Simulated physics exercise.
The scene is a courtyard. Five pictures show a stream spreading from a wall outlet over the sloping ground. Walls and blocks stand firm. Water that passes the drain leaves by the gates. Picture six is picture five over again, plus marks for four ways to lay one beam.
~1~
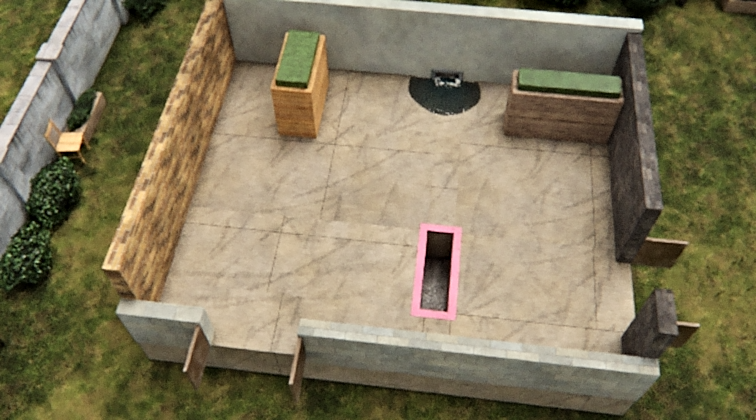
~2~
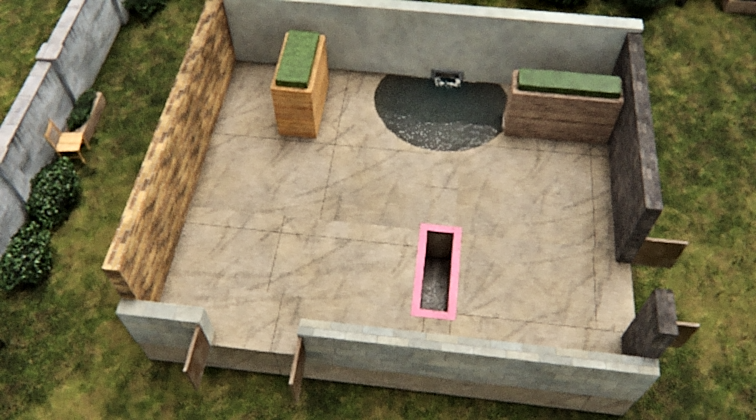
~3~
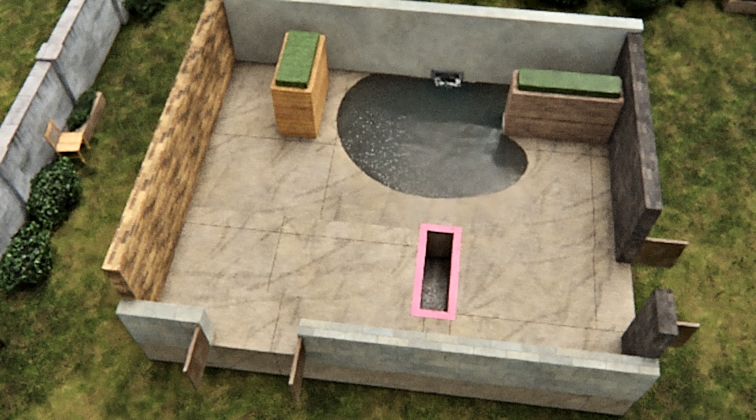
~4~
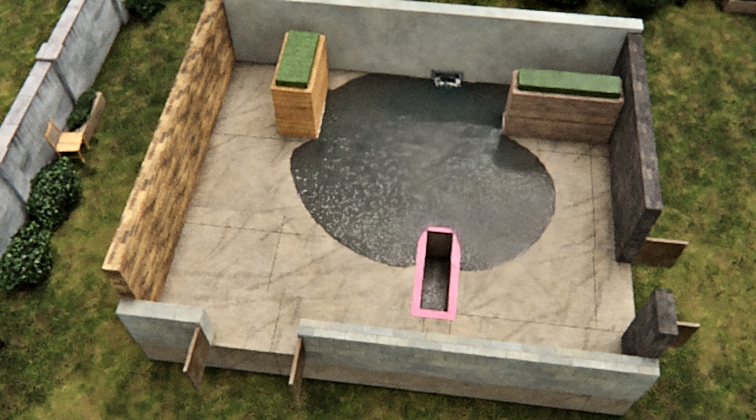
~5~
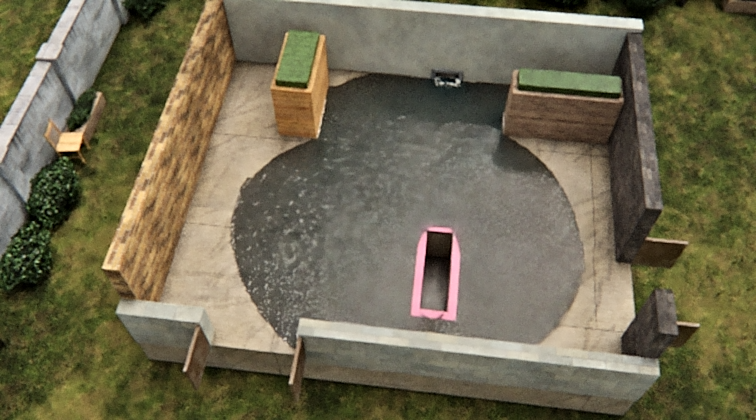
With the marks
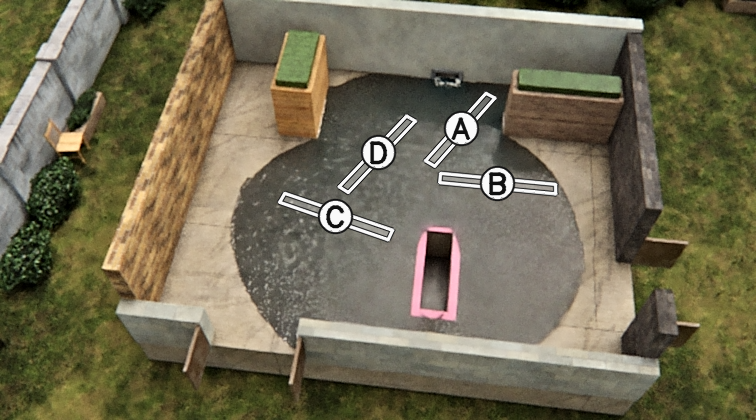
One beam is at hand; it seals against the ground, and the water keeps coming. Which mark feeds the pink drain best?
C works best here.
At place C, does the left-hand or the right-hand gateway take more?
The left gate.
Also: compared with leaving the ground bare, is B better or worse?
Worse.
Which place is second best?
It is D.
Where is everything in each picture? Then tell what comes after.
In the first frame, outfall at (447, 75); pink drain at (437, 270); open gate at (260, 336); open gate at (619, 298); 3 % of the ground under water, visible out to (432, 107); pink drain still dry.
In the second frame, 9 % of the ground under water, visible out to (468, 146); pink drain still dry.
In the third frame, 20 % of the ground under water, visible out to (461, 195); pink drain still dry.
In the fourth frame, 37 % of the ground under water, visible out to (467, 267); pink drain taking water.
In the fifth frame, 59 % of the ground under water, visible out to (255, 291); pink drain taking water.
In white, A from (430, 163) to (490, 95); B from (440, 177) to (555, 189); C from (282, 197) to (390, 234); D from (343, 189) to (410, 118).
With A, about 29 % of the stream goes into the pink drain, about 69 % out by the gates.
With B, about 34 % of the stream goes into the pink drain, about 66 % out by the gates.
With C, about 57 % of the stream goes into the pink drain, about 42 % out by the gates.
With D, about 43 % of the stream goes into the pink drain, about 56 % out by the gates.
